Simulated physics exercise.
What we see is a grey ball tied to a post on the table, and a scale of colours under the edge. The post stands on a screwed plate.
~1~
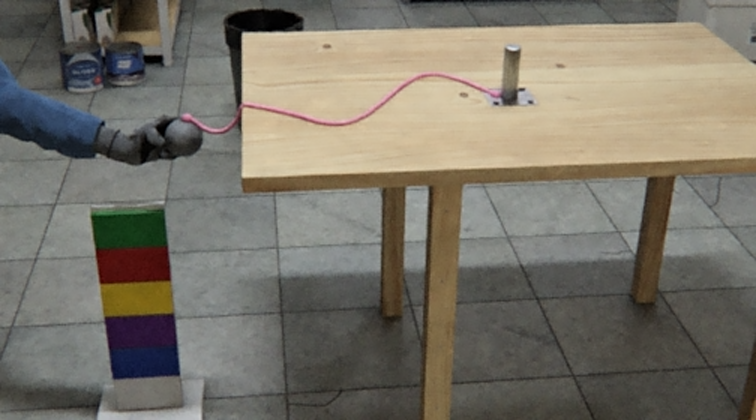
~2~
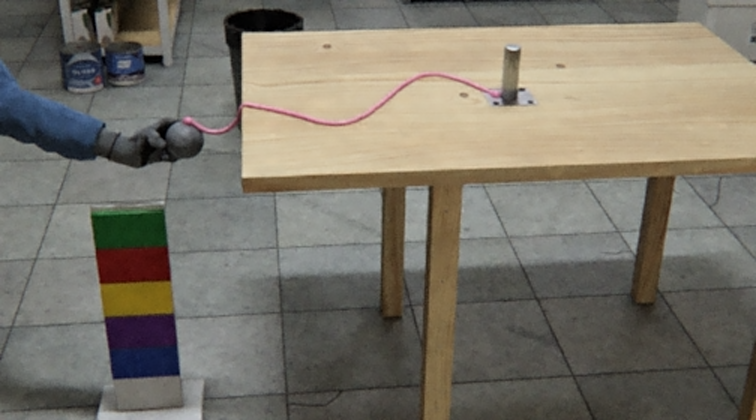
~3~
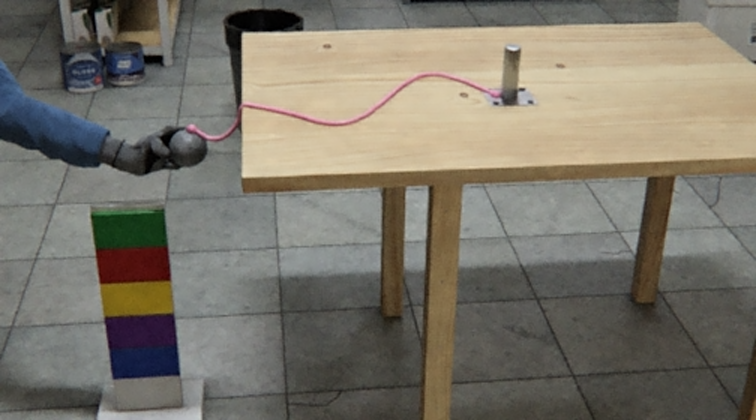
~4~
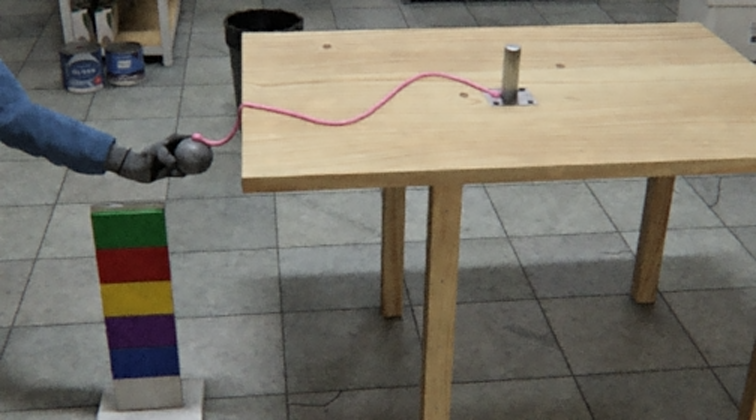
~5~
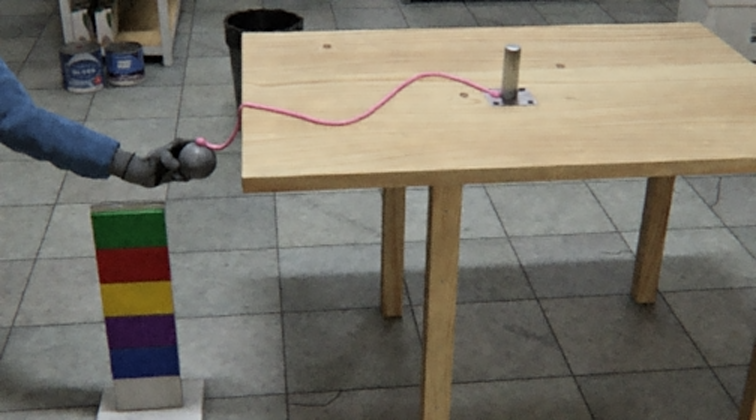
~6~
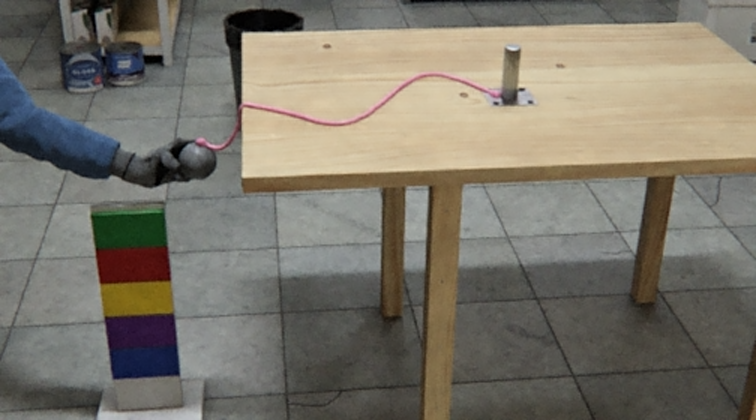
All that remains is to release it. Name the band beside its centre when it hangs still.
Its centre hangs level with the yellow band.
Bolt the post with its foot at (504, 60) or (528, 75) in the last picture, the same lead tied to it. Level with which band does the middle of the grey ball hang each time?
In that order: Red; red.
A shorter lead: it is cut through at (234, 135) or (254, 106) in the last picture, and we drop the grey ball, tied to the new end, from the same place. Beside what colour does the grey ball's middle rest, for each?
One after the other, red; green.
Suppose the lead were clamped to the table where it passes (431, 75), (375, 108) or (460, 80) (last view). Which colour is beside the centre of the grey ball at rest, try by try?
Try by try: Red; green; red.
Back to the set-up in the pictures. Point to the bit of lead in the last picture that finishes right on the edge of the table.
Near (343, 124).
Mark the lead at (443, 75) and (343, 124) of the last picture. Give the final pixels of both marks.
About (419, 97), and the other about (241, 108).
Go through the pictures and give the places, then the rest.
The first frame shows grey ball (184, 138); green (129, 231); red (133, 266); yellow (137, 299); purple (141, 332); blue (144, 363).
The second frame shows grey ball (185, 140); lead through (472, 85) (412, 80) (379, 105) (322, 123) (253, 106).
The third frame shows grey ball (189, 148).
The fourth frame shows grey ball (194, 156); lead through (472, 85) (412, 80) (379, 105) (322, 123) (253, 106).
The fifth frame shows grey ball (198, 161).
The sixth frame shows grey ball (198, 161); lead through (472, 85) (412, 80) (379, 105) (322, 123) (253, 106).
Early on, ball near (239, 271); level with red.
Midway, ball near (247, 286); level with yellow.
Finally, ball near (249, 287); level with yellow. Its middle rests at the yellow band.
